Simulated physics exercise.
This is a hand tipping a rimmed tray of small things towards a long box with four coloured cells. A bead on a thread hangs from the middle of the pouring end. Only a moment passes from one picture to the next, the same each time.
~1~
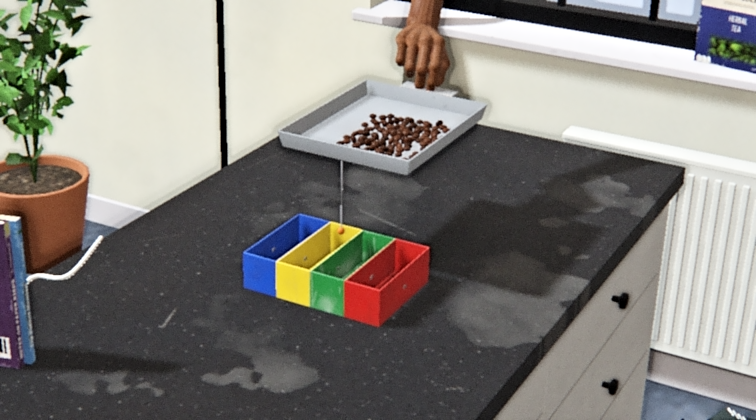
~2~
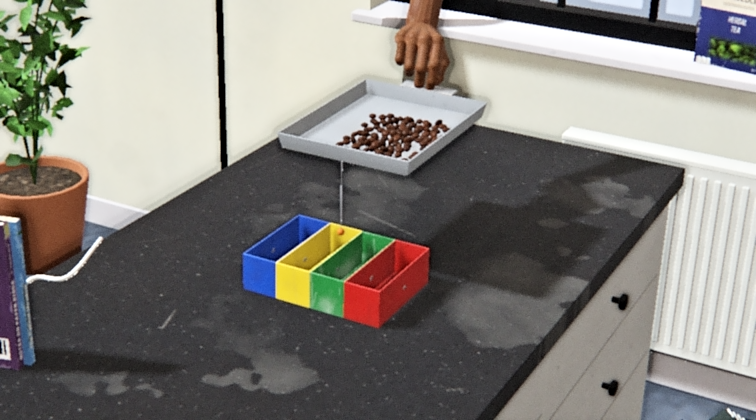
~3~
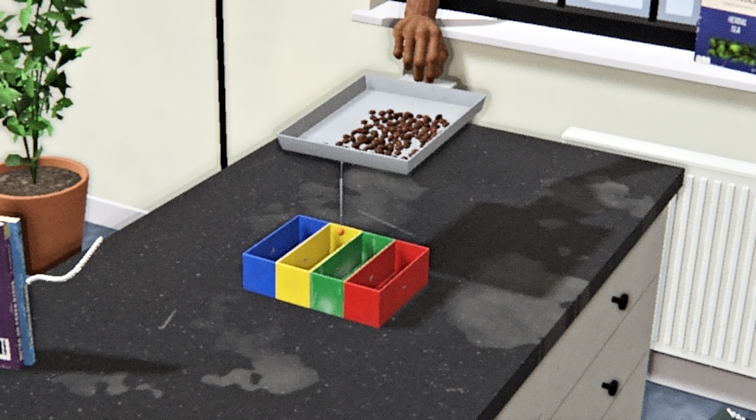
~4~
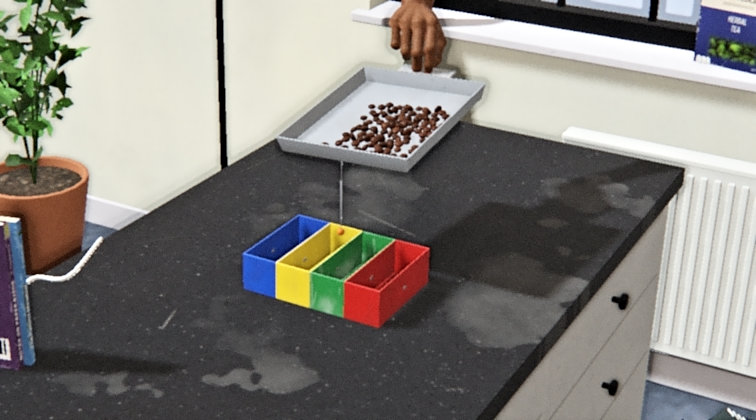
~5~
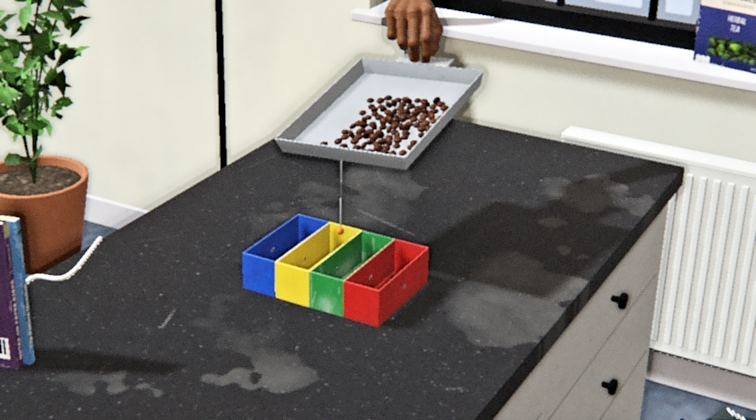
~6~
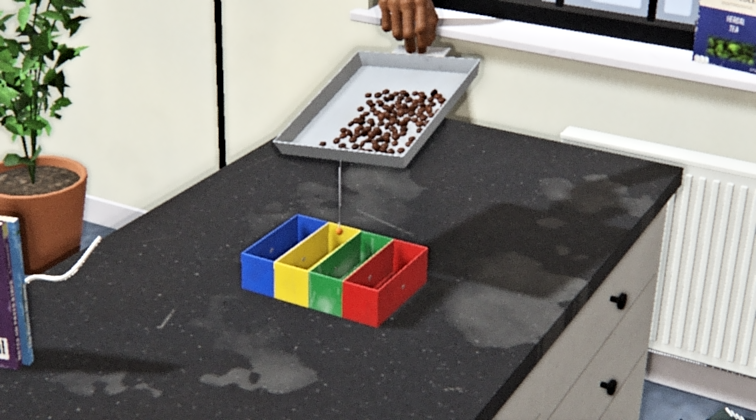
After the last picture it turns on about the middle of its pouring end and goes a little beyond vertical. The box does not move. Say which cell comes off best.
The blue one ends fullest.
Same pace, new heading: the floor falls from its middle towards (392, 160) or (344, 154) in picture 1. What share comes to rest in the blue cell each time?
Roughly 0 per cent, and 20 per cent.
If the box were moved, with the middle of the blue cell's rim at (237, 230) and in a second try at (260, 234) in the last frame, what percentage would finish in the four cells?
Near 100 % and 100 %.
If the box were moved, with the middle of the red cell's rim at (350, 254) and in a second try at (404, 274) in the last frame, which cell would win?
In turn: The cell in yellow; the blue cell.
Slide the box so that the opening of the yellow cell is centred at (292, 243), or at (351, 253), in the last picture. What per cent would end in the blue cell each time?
About 40 and 20 per cent.
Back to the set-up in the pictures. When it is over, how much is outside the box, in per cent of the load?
It comes to 20 per cent or so.
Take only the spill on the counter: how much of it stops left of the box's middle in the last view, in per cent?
It comes to 100 per cent or so.
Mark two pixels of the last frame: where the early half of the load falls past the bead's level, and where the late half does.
Around (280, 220) and then (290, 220).
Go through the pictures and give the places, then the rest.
Corners of the pouring end at (283, 131) and (407, 159), level; middle of the load at (397, 139), flat chocolate drops; bead on its thread at (341, 231); blue cell at (260, 271); yellow cell at (293, 280); green cell at (327, 290); red cell at (362, 300), in the first picture.
Corners of the pouring end at (283, 132) and (407, 159), level; middle of the load at (396, 139), in the second picture.
Corners of the pouring end at (282, 134) and (406, 158), tipped barely, lowest at the left corner; middle of the load at (396, 136), in the third picture.
Corners of the pouring end at (281, 136) and (405, 157), tipped a little, lowest at the left corner; middle of the load at (396, 131), in the fourth picture.
Corners of the pouring end at (280, 137) and (403, 155), tipped a little, lowest at the left corner; middle of the load at (395, 126), in the fifth picture.
Corners of the pouring end at (278, 140) and (401, 154), tipped clearly, lowest at the left corner; middle of the load at (392, 122); blue cell at (259, 272); yellow cell at (292, 281); green cell at (325, 291); red cell at (360, 301), in the sixth picture.
Soon, tray tipped steeply; all on the tray.
A while on, tray tipped right over; about half on the tray; about a quarter in the blue cell; a stray few in the yellow cell; about a quarter falling or outside the box.
Towards the end, tray tipped past a quarter turn; about two thirds in the blue cell; about a quarter in the yellow cell; a stray few in the green cell; about a quarter falling or outside the box.
Finally, tray tipped past a quarter turn; about two thirds in the blue cell; about a quarter in the yellow cell; a stray few in the green cell; none in the red cell; about a quarter outside the box.
